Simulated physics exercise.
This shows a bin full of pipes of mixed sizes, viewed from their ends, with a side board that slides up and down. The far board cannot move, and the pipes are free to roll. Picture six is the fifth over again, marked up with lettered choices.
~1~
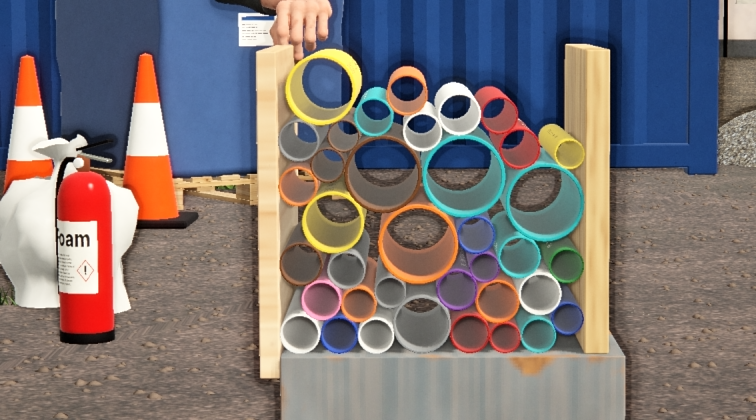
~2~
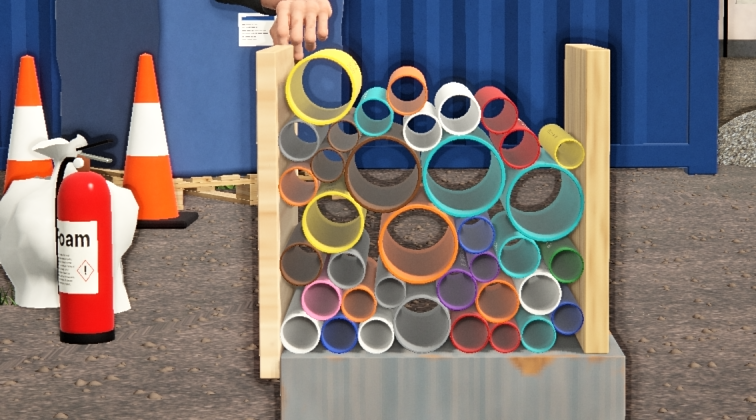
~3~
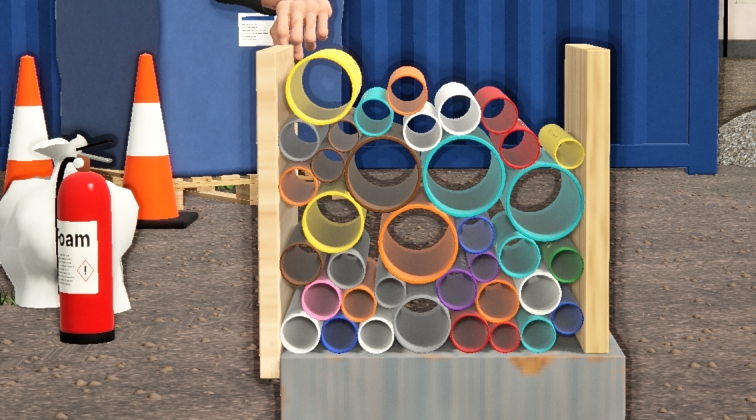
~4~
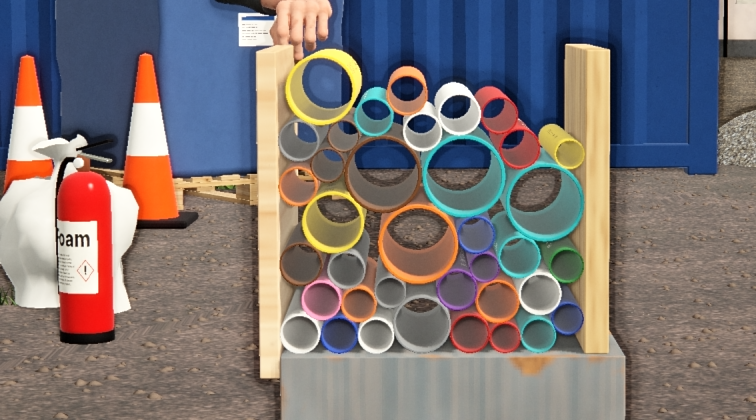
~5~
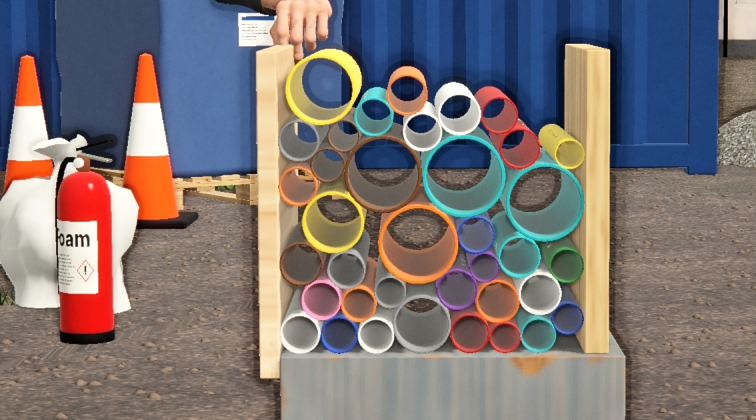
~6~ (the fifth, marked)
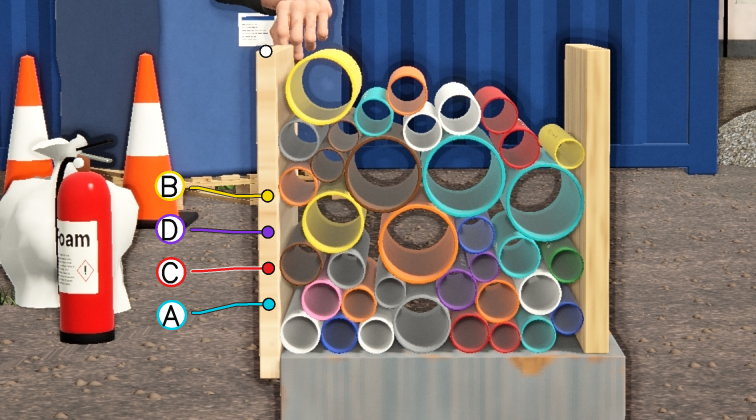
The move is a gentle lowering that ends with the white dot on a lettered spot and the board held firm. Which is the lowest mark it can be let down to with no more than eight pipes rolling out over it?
Down to C.
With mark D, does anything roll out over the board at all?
Yes.
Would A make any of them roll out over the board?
Yes, at A.
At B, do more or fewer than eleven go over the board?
At B, fewer than eleven.
On the copy, A at (269, 304); B at (268, 196); C at (269, 268); D at (268, 232); the white dot at (266, 52).
On C. First, top of the board (278, 143).
Then, top of the board (279, 245).
Finally, top of the board (279, 267), seven out over the board.
By contrast, A more than eight out over the board; B two out over the board; D six out over the board.
